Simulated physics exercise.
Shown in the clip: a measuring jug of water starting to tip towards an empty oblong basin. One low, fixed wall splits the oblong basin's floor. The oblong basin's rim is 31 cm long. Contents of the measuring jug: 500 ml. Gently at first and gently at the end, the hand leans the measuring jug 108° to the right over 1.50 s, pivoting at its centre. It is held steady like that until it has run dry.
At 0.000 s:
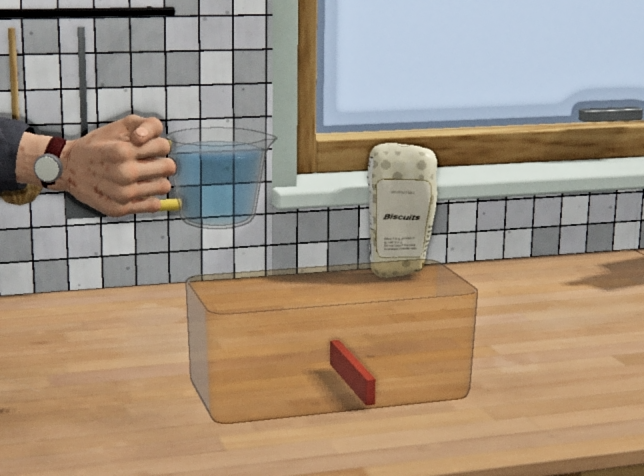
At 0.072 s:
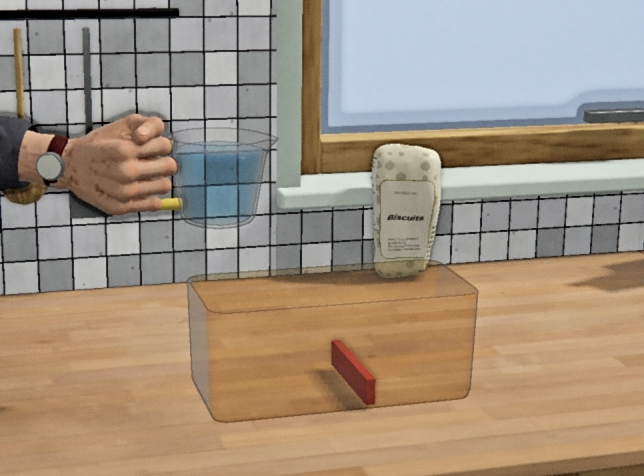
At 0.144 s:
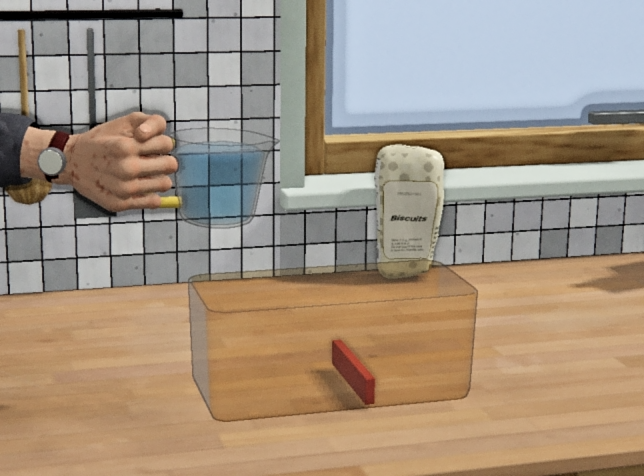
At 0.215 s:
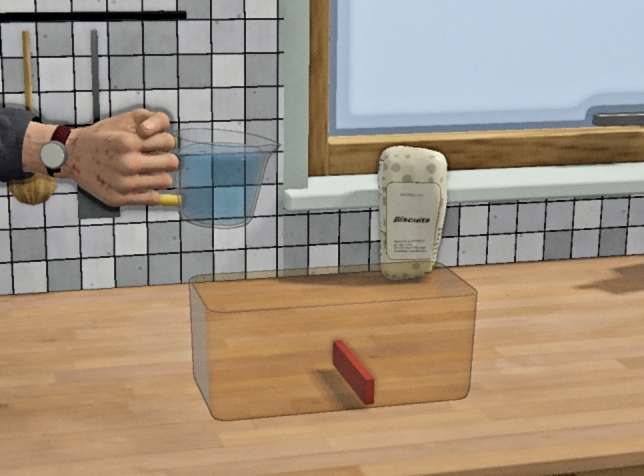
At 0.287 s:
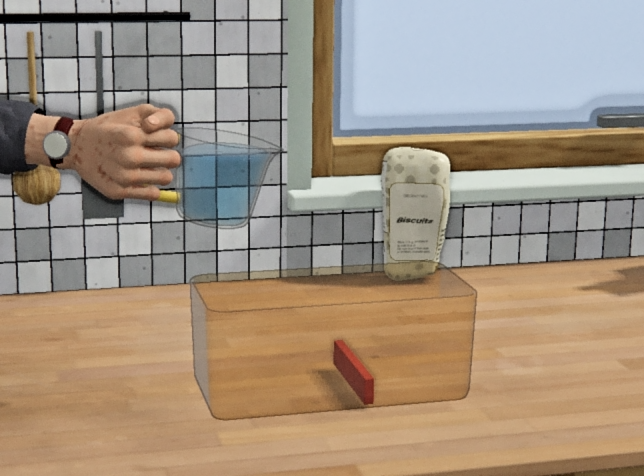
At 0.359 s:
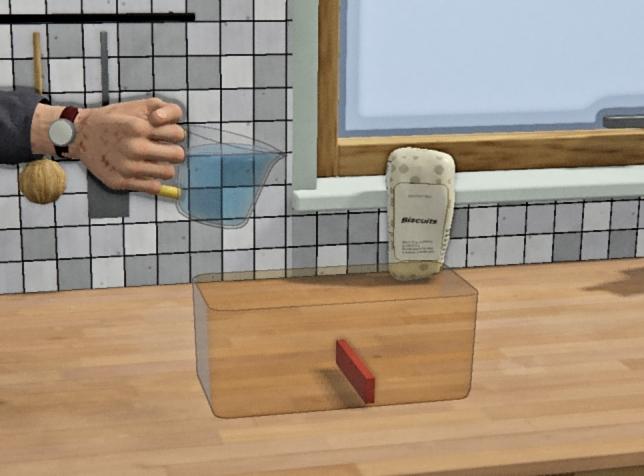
A hand holding a clear measuring jug of blue water gently leaning it to the right above an empty see-through oblong basin.
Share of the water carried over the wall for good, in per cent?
Near 14 per cent.
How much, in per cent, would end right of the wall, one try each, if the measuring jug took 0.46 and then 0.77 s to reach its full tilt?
15 in a hundred, followed by 10 in a hundred.
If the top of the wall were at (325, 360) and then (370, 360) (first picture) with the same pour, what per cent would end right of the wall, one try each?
In order, 65 and 10 per cent.
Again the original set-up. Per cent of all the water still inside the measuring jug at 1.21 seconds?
Roughly 10 percent remains.
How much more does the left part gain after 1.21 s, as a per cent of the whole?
Roughly 14 in a hundred.
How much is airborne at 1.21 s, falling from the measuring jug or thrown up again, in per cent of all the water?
Near 9 in a hundred.
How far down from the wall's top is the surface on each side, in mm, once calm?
For the left, around 16 mm; for the right, around 28 mm.
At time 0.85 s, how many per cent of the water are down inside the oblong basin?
18 %, roughly.
After 0.85 s the tilt is 65° and 62 per cent is still to pour, 15 is left of the wall and 3 right of it.
After 1.21 s the tilt is 98° and 9 per cent is still to pour, 71 is left of the wall and 11 right of it.
After 1.59 s the tilt is 108° and 0 per cent is still to pour, 85 is left of the wall and 13 right of it.
After 2.00 s the tilt is 108° and 0 per cent is still to pour, 84 is left of the wall and 14 right of it.
In the end 84 per cent lies left of the wall, 14 right of it and 2 outside.
